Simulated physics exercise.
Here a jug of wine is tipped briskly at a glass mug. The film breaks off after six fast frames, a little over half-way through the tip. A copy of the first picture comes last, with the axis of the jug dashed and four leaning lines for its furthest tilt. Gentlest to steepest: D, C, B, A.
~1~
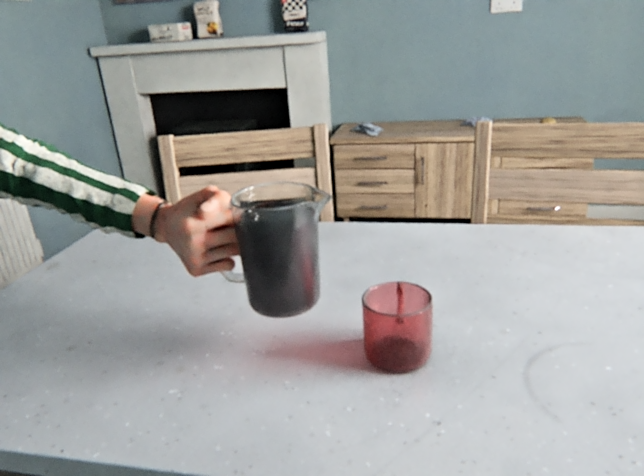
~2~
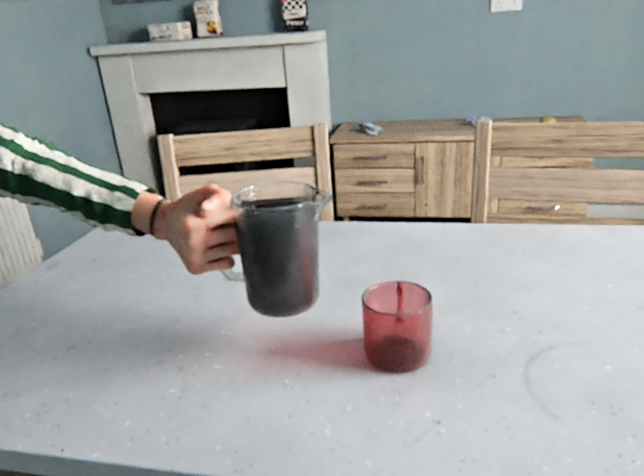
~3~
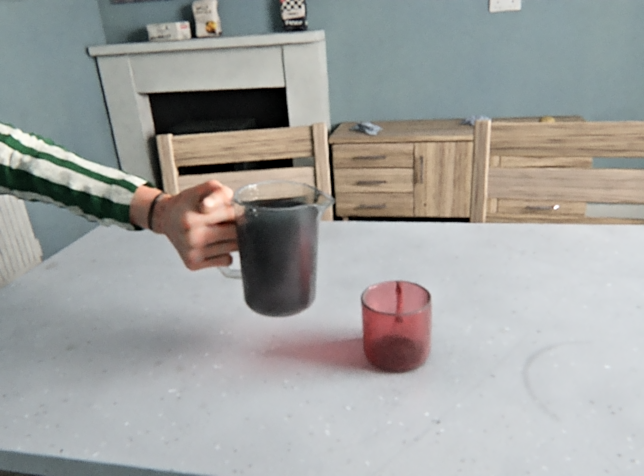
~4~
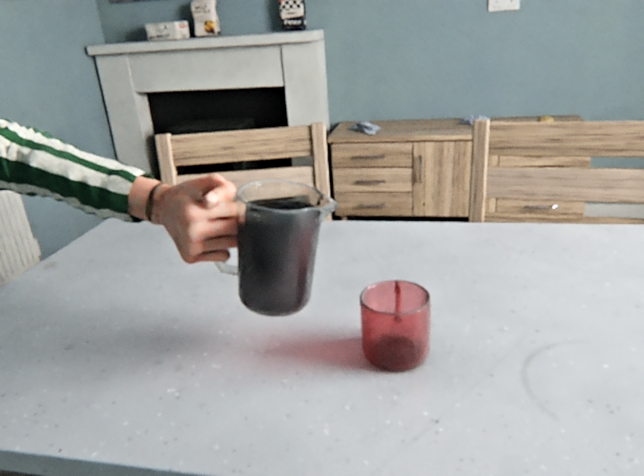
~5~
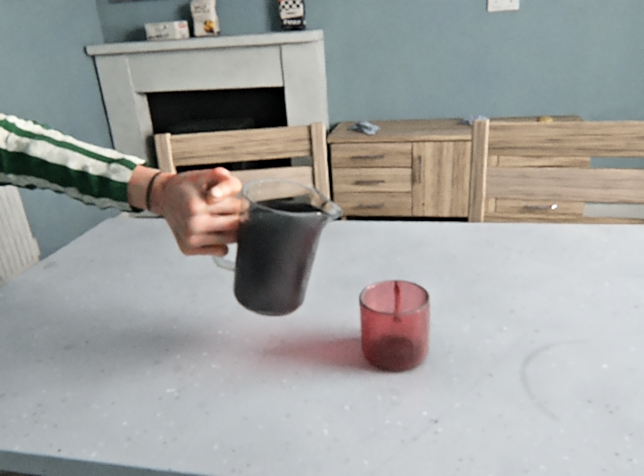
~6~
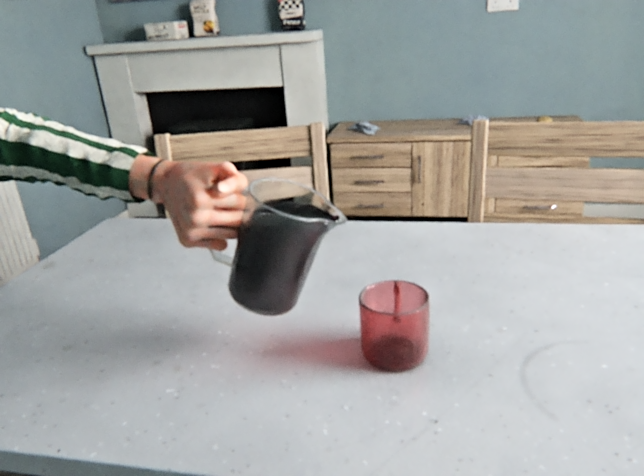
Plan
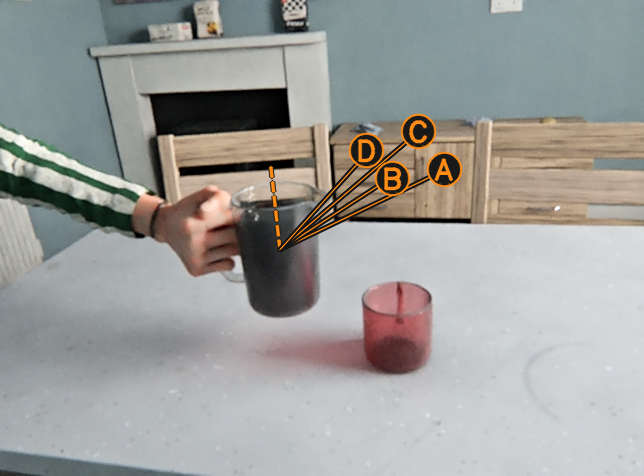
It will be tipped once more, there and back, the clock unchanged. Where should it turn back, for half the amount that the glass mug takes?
C is best.
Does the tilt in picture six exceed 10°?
Yes.
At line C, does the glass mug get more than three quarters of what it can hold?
No.
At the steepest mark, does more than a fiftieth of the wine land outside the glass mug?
No, it does not.
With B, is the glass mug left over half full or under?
Over half.
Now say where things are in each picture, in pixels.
Upright, lip at (329, 198); rim of the glass mug round (397, 297); nothing has left yet.
Upright, lip at (330, 198); nothing has left yet.
Tipped about 4°, lip at (333, 201); nothing has left yet.
Tipped about 9°, lip at (336, 206); nothing has left yet.
Tipped about 15°, lip at (340, 213); nothing has left yet.
Tipped about 21°, lip at (344, 220); nothing has left yet.
On the marked copy, A at (429, 177); B at (376, 186); C at (405, 142); D at (356, 164).
With A, the glass mug ends with about 85 % of what it can hold.
With B, the glass mug ends with about 64 % of what it can hold.
With C, the glass mug ends with about 47 % of what it can hold.
With D, the glass mug ends with about 33 % of what it can hold.
